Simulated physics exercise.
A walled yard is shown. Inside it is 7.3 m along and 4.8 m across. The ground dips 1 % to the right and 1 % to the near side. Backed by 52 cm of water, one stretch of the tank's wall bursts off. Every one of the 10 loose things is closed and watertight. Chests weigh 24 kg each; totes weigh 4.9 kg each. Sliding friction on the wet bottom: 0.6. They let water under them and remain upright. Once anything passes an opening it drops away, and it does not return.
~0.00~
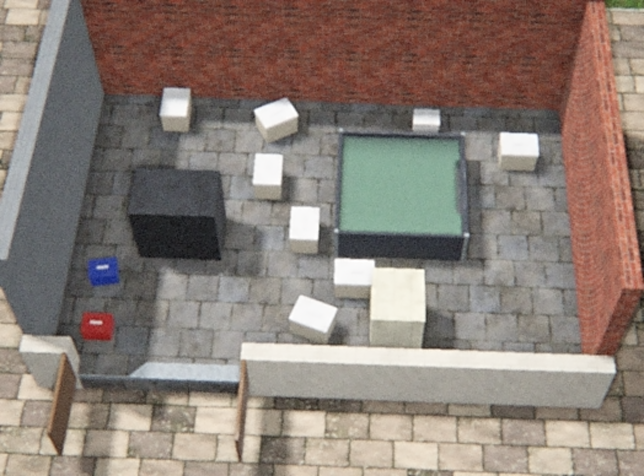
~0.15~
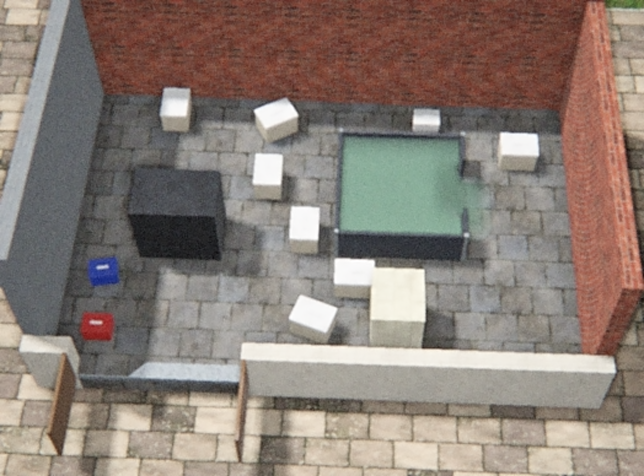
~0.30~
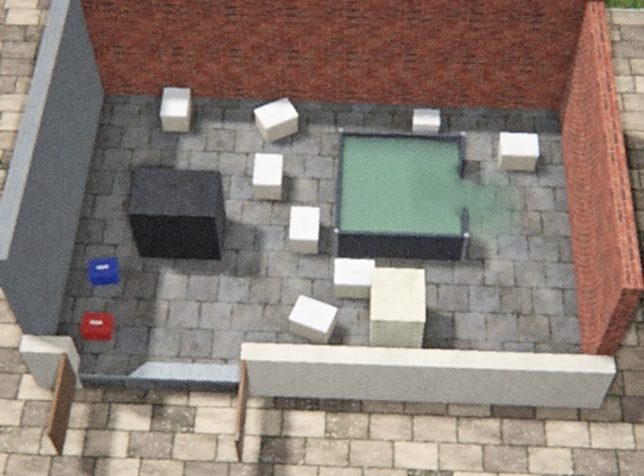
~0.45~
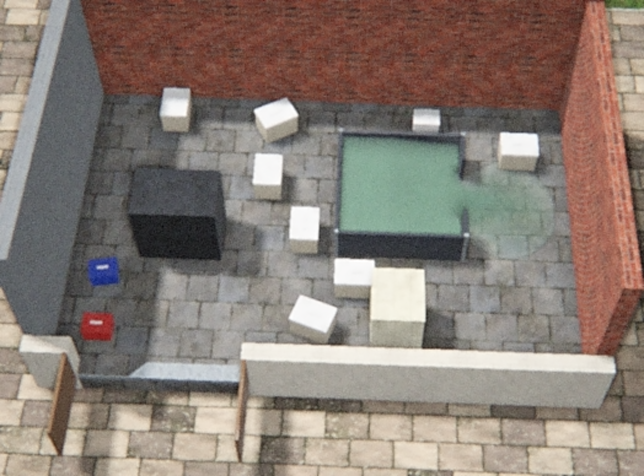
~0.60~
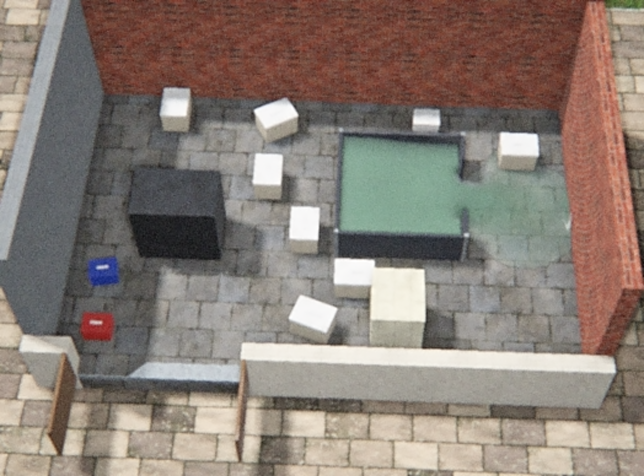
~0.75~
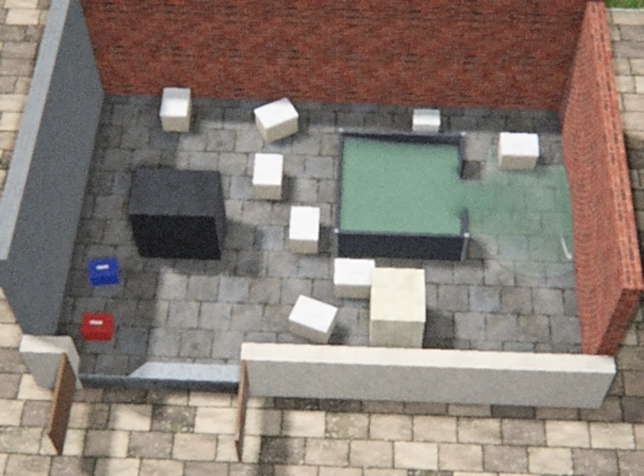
In a walled yard, a tank's right side bursts open and water spreads toward the brick wall.
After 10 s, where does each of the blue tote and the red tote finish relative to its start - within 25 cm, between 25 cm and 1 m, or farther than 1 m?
At that point the blue tote is within 25 cm, the red tote is within 25 cm.
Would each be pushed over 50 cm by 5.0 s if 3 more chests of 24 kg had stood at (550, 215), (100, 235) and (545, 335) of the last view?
In turn: More, under, past it.
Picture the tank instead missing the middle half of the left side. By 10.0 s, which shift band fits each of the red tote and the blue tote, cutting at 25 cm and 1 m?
In that case the red tote winds up well away while the blue tote winds up well away.
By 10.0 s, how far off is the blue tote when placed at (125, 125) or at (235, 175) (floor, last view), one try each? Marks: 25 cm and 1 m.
Taken in turn, it stays almost motionless and then stays almost motionless.
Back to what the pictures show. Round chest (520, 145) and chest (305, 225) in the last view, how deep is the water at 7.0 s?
Depths: Near 8 cm, then near 3 cm.
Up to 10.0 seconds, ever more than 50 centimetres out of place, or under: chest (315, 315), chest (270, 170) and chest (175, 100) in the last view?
The first never reached the threshold, the second never reached the threshold, and the third never reached the threshold.
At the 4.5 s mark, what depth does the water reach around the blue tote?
Depth: About 0 cm.
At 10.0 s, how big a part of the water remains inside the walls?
Around 98 % of the water.
After 2.0 s the blue tote is near (103, 267), 0.0 m from its start, aground; the red tote is near (96, 323), 0.0 m from its start, aground; 0 of 10 are out; 0 afloat.
After 4.5 s the blue tote is near (103, 267), 0.0 m from its start, aground; the red tote is near (96, 323), 0.0 m from its start, aground; 0 of 10 are out; 1 afloat.
After 7.0 s the blue tote is near (103, 267), 0.0 m from its start, aground; the red tote is near (96, 323), 0.0 m from its start, aground; 0 of 10 are out; 0 afloat.
After 10.0 s the blue tote is near (103, 267), 0.0 m from its start, aground; the red tote is near (96, 323), 0.0 m from its start, aground; 0 of 10 are out; 0 afloat.
